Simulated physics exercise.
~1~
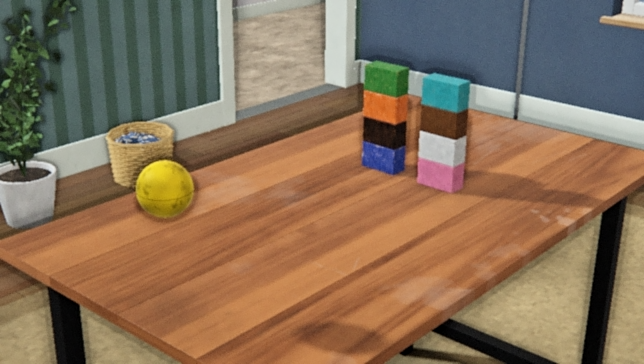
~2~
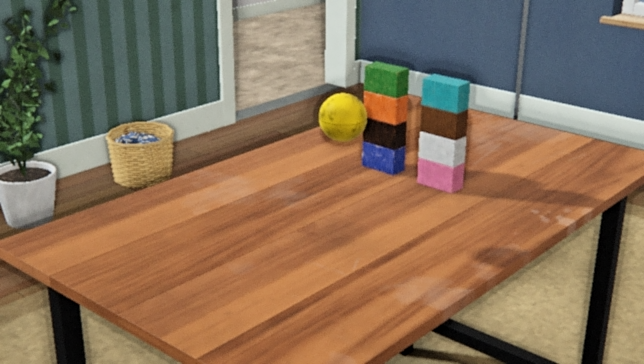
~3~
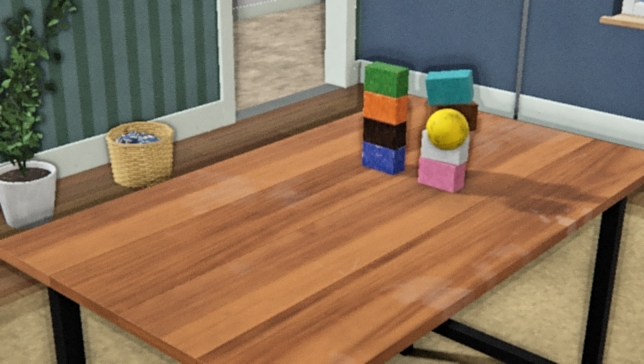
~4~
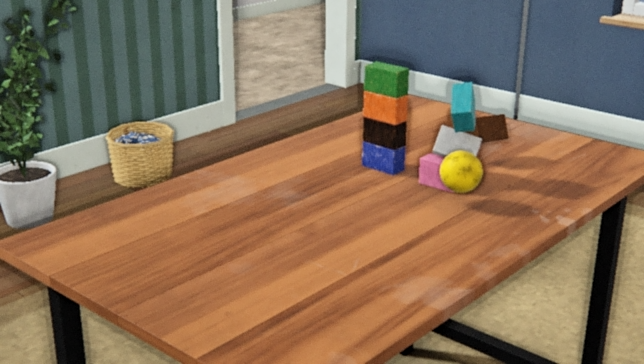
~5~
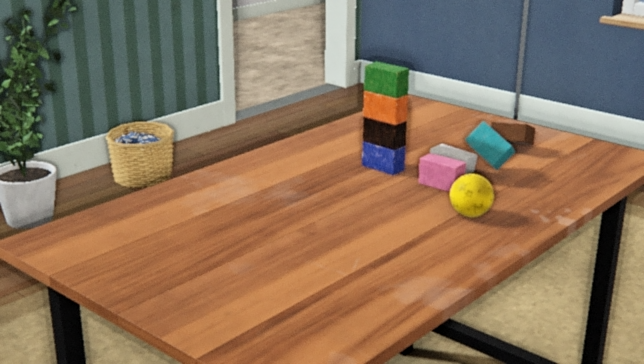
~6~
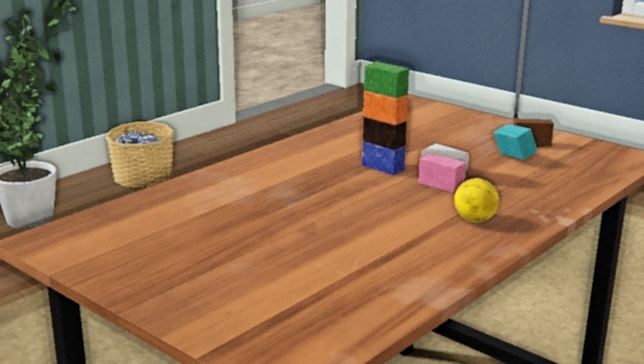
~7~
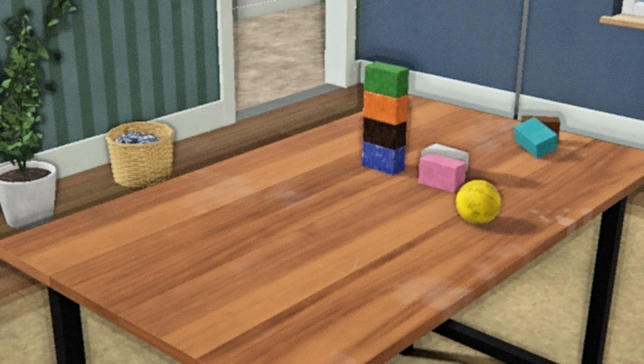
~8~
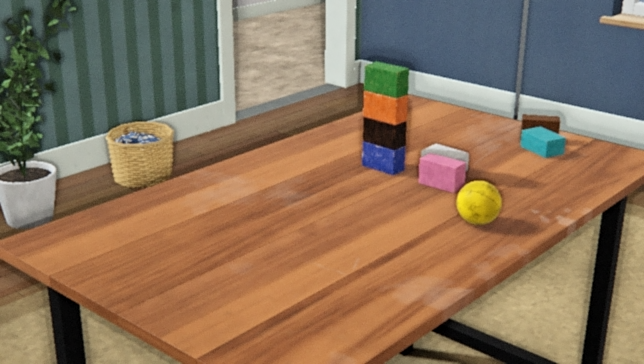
On a wooden table, a yellow ball flies right and topples the right stack's upper three blocks.
